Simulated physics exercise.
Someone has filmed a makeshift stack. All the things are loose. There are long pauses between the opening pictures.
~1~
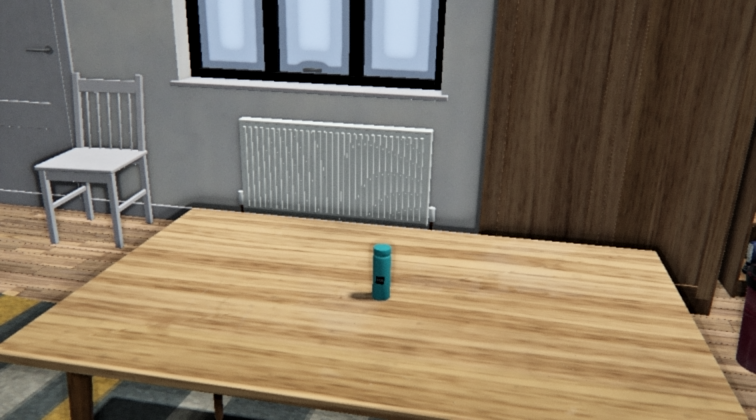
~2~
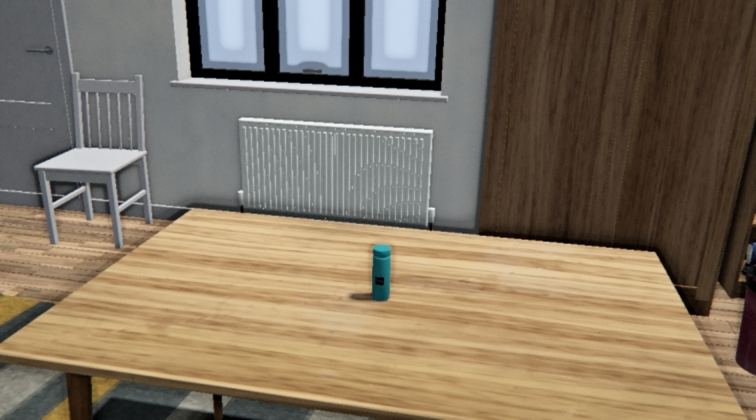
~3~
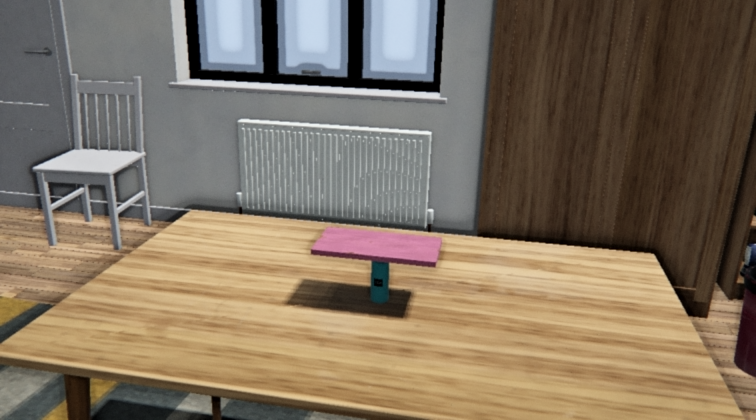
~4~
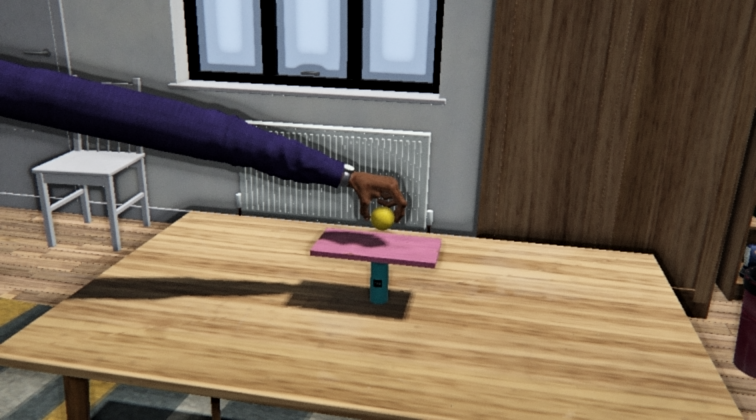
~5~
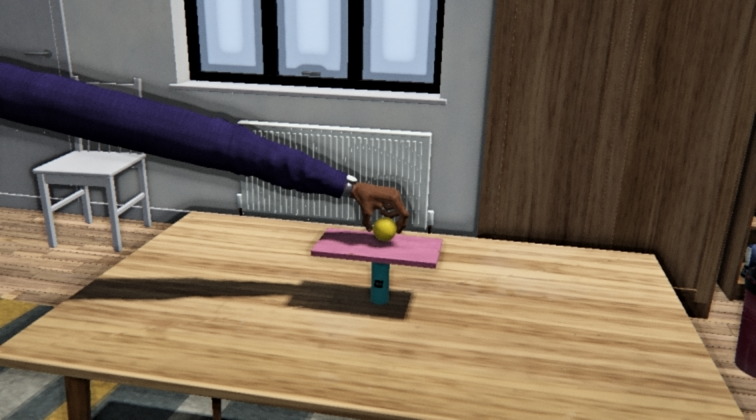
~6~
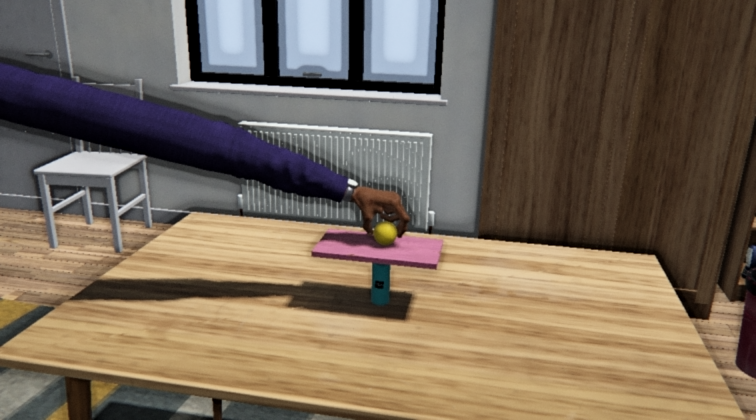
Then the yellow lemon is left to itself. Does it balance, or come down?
The stack keeps its balance.
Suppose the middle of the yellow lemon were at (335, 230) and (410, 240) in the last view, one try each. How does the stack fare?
First, it gives way; second, it keeps its balance.
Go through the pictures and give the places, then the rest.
In the first picture, the last thing is not in view yet.
In the second picture, the last thing is not in view yet.
In the third picture, the last thing is not in view yet; pink board (378, 246).
In the fourth picture, still above its spot; yellow lemon (382, 219); pink board (378, 247).
In the fifth picture, still above its spot; yellow lemon (385, 229); pink board (379, 247).
In the sixth picture, set down, still held; yellow lemon (385, 233); pink board (379, 248).
Then, 0.30 s after the last picture, nothing has stirred.
Then, 0.70 s after the last picture, yellow lemon resting near (385, 234).
At rest, all 3 in place. Seen from the same camera at the end, yellow lemon near (385, 234). The stack holds.
